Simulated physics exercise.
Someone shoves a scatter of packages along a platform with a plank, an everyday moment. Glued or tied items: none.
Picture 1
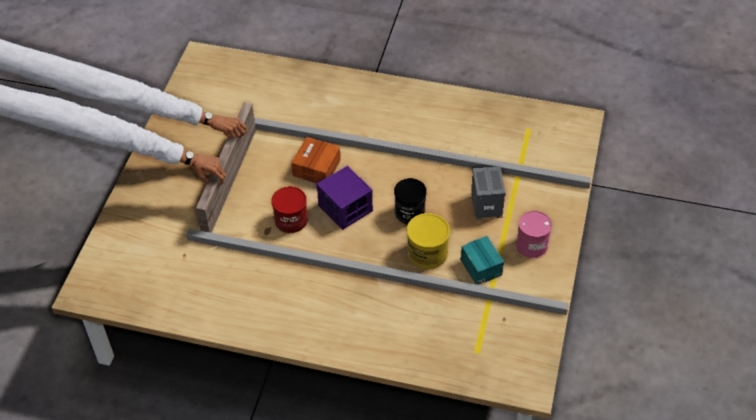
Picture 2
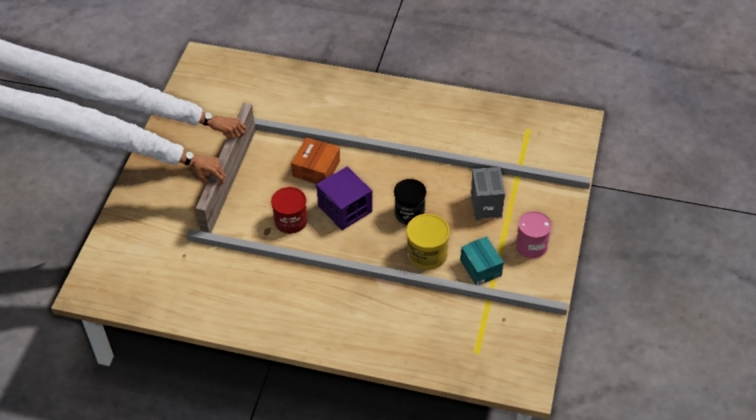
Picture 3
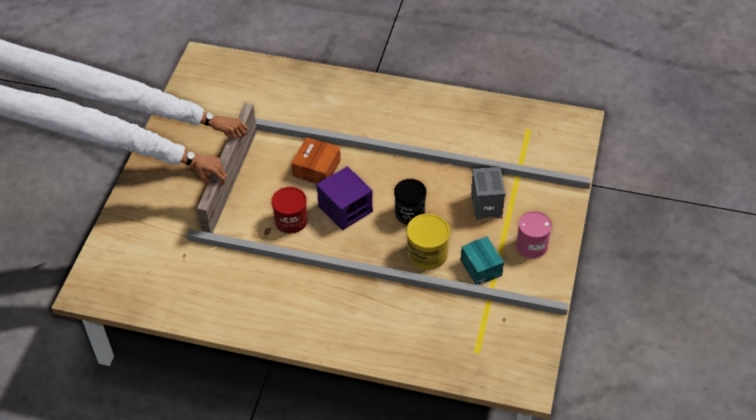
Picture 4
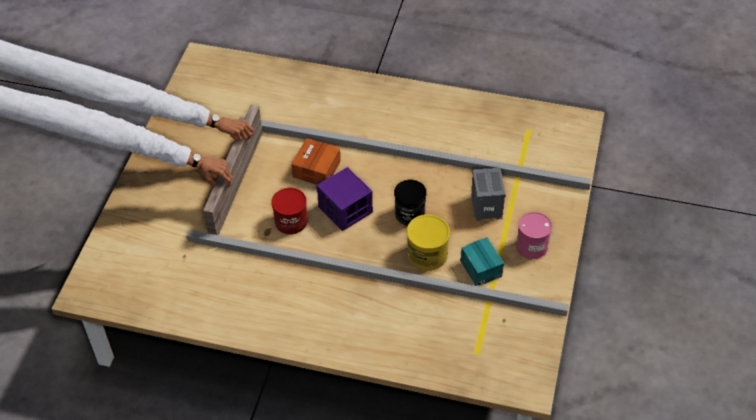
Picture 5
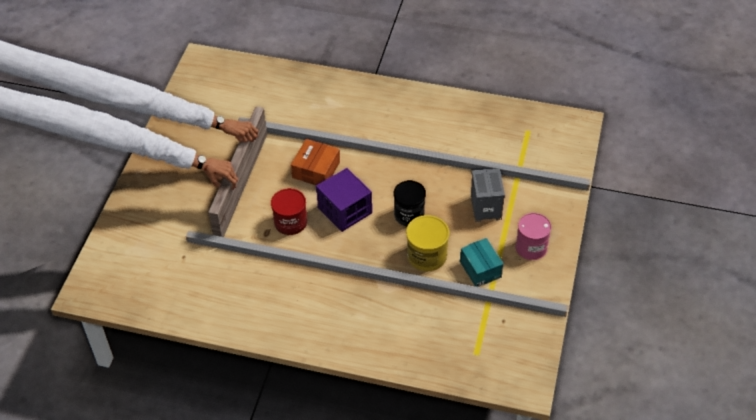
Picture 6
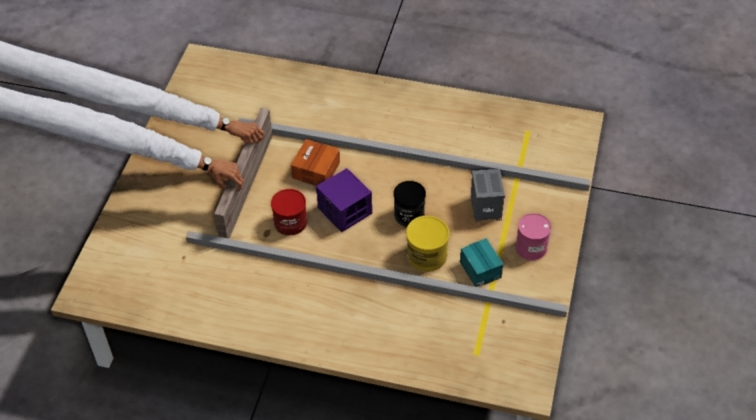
Two hands slowly pushing a wooden plank slightly rightward between rails on a tabletop, toward scattered colourful containers that stay still.
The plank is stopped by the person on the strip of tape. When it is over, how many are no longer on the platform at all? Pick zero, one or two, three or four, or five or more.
The answer is one or two.
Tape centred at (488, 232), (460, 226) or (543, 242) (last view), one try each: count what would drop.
In that order 0, 0 and 5.
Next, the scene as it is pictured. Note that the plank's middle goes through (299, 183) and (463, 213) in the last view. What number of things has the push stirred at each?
Counting first: 2, next 8.
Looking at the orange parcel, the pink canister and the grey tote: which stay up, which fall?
Orange parcel: Stays; pink canister: Stays; grey tote: Stays.
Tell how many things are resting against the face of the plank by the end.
It's 3 of them.
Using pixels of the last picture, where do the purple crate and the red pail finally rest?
The purple crate ends up near (527, 222), and the red pail near (514, 262).
Soon after, none off yet; pink canister at rest near (533, 237); turquoise parcel at rest near (481, 263); grey tote at rest near (487, 196).
Then, none off yet; pink canister moved a little near (538, 239); turquoise parcel moved about its own width near (532, 277); grey tote moved about its own width near (520, 195).
By the end, the number that fall off is one or two; fallen, turquoise parcel.
